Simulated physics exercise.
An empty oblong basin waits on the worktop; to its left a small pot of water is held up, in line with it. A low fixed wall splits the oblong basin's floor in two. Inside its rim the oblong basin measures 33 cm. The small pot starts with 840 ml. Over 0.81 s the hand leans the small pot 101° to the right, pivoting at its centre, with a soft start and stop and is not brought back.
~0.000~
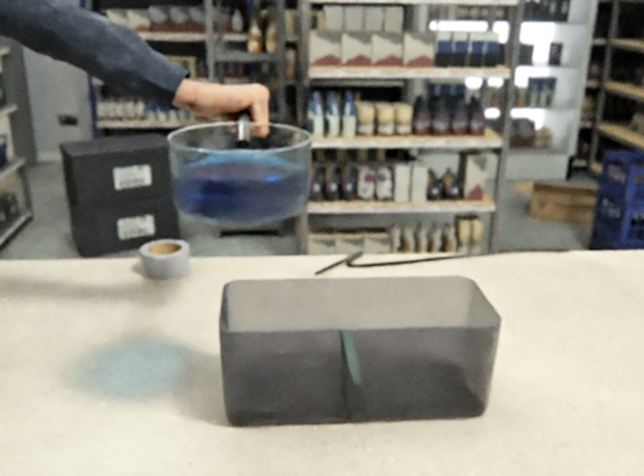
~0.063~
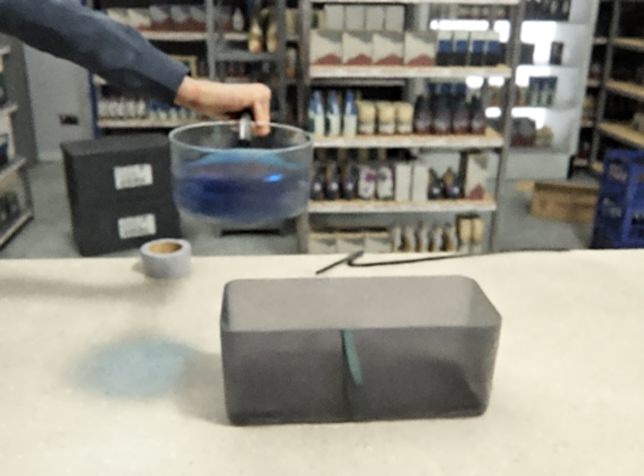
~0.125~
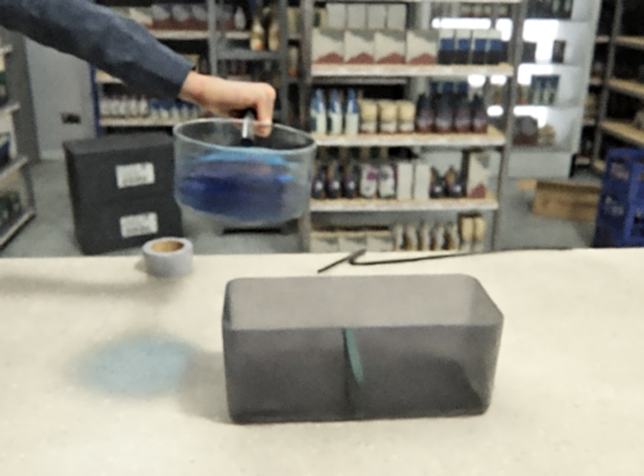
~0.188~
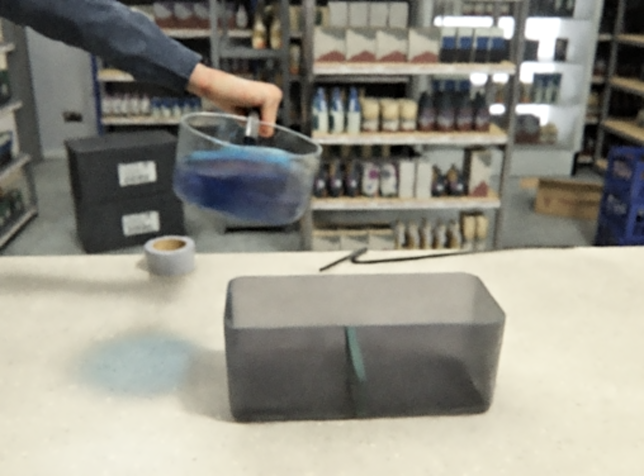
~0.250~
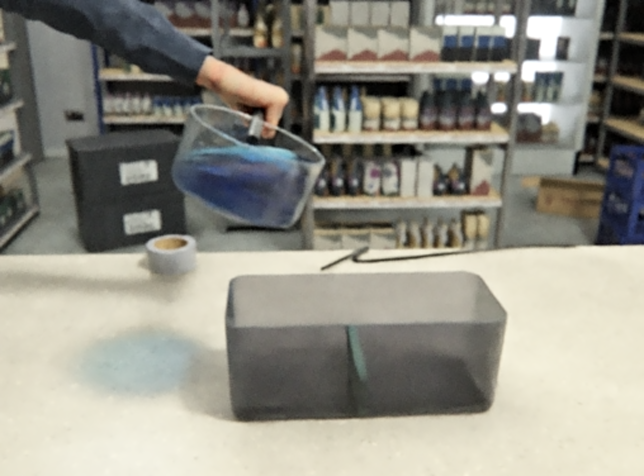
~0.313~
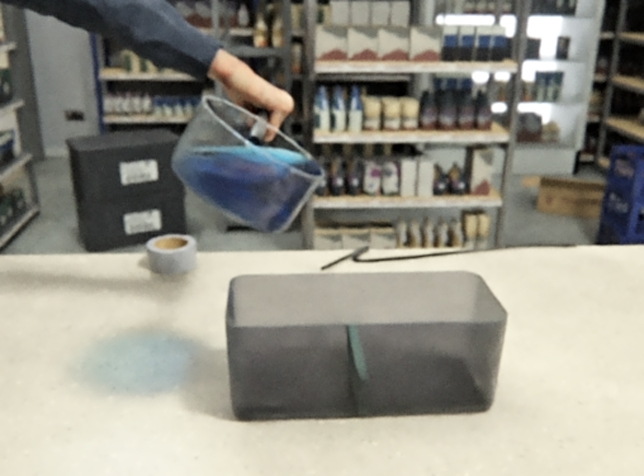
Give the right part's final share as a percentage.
The far part has some 50 per cent.
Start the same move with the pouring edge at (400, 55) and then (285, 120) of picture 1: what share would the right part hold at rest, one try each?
In turn about 80 and 25 per cent.
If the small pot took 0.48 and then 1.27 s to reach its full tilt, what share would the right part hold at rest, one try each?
In turn about 35 and 60 per cent.
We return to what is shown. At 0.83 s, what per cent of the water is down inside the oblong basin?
About 80 per cent.
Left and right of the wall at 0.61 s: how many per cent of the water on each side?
Near 3 on the left, 16 on the right.
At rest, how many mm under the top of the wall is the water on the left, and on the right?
Left about 28 mm, right about 30 mm.
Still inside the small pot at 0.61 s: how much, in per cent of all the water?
Near 38 in a hundred.
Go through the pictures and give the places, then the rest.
The first picture shows tilt 0°; pouring edge (310, 138); surface from (174, 164) to (307, 163); the oblong basin's rim runs from (222, 306) to (487, 300); the wall's top is at (351, 357).
The second picture shows tilt 2°; pouring edge (312, 139); surface from (176, 163) to (308, 163).
The third picture shows tilt 6°; pouring edge (316, 143); surface from (177, 161) to (310, 164).
The fourth picture shows tilt 13°; pouring edge (320, 150); surface from (178, 159) to (313, 162).
The fifth picture shows tilt 22°; pouring edge (323, 161); surface from (177, 158) to (318, 164).
The sixth picture shows tilt 33°; pouring edge (322, 175); surface from (176, 152) to (323, 167); 1 per cent is over the edge.
Then, 0.61 s in, the tilt is 87° and 37 per cent is still to pour, 3 is left of the wall and 16 right of it.
Then, 0.83 s in, the tilt is 101° and 10 per cent is still to pour, 29 is left of the wall and 50 right of it.
Then, 1.06 s in, the tilt is 101° and 1 per cent is still to pour, 45 is left of the wall and 49 right of it.
Then, 1.31 s in, the tilt is 101° and 0 per cent is still to pour, 49 is left of the wall and 50 right of it.
Finally, 49 per cent lies left of the wall, 50 right of it and 1 outside.
